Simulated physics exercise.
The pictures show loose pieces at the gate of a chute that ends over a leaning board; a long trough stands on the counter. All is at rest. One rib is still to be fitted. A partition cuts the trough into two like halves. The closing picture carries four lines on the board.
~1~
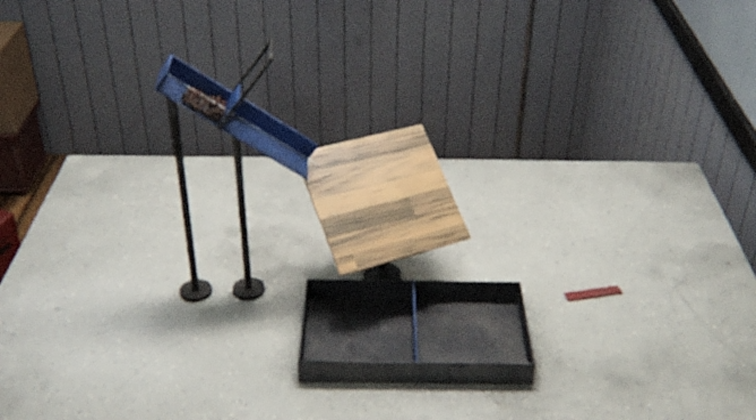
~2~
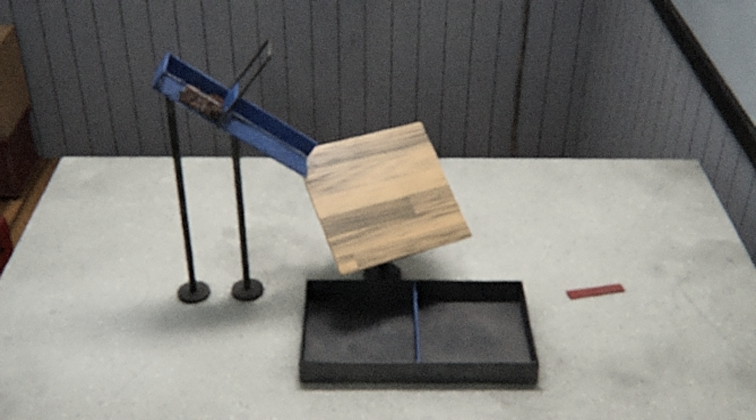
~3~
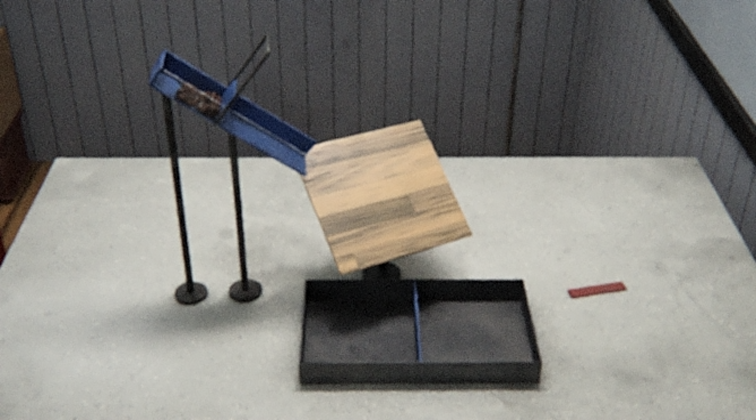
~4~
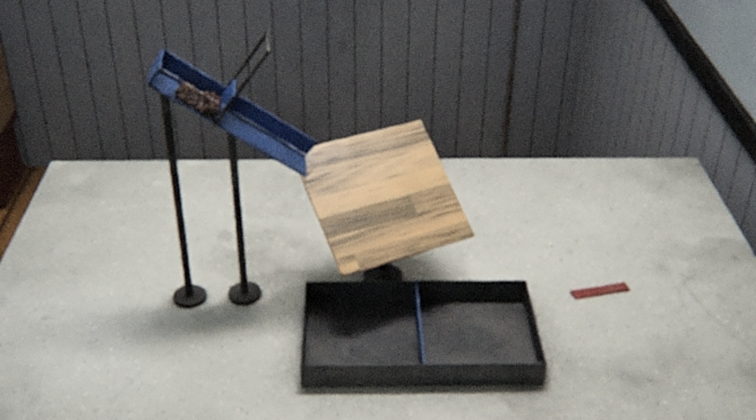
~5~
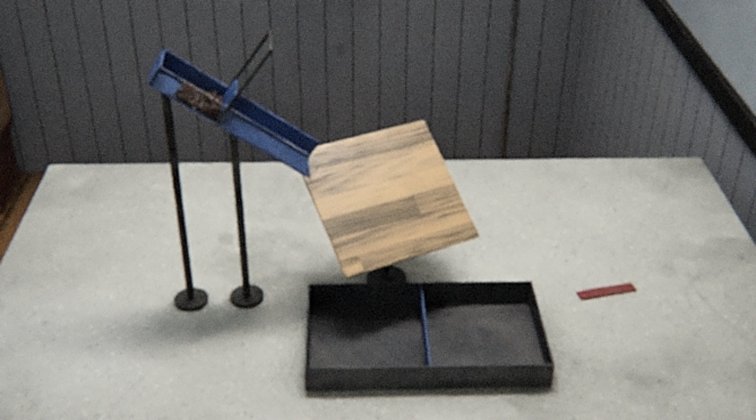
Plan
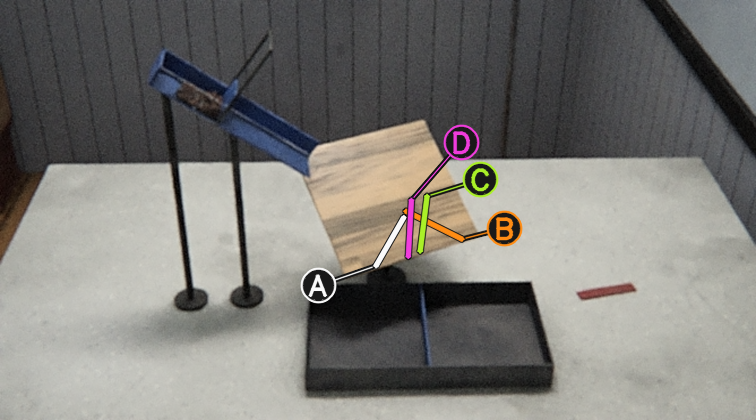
On a pale counter before a grey panelled wall, a blue chute on two black stands holds small brown pieces behind its gate, above a leaning wooden board and a dark trough split by a blue partition. The view shifts very slightly, while the pieces and everything else stay still throughout.
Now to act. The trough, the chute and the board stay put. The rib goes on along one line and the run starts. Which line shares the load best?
Take C.
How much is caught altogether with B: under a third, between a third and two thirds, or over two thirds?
Over two thirds.
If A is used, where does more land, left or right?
The left half.
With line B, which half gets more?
More lands on the right.
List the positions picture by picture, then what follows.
In the first picture, load behind the gate at (211, 107), allspice berries; lip of the chute at (308, 170), sloping fairly steeply.
In the second picture, middle of the board at (383, 195), tilted fairly steeply; middle of its low edge at (409, 255); of its high edge at (359, 137).
In the third picture, front corners of the trough at (300, 362) and (542, 361); front end of its middle wall at (421, 362); gate still shut at (232, 92).
In the fourth picture, middle of the load at (205, 103); lip at (306, 167).
In the fifth picture, middle of the load at (207, 103); lip at (309, 168).
On the marked copy, line A from (403, 217) to (375, 265); line B from (405, 211) to (461, 239); line C from (427, 196) to (420, 251); line D from (411, 200) to (408, 256).
With A, of what is caught, most in the left half, a small part in the right.
With B, of what is caught, a small part in the left half, most in the right.
With C, of what is caught, about half in the left half, about half in the right.
With D, of what is caught, nearly all in the left half, a small part in the right.
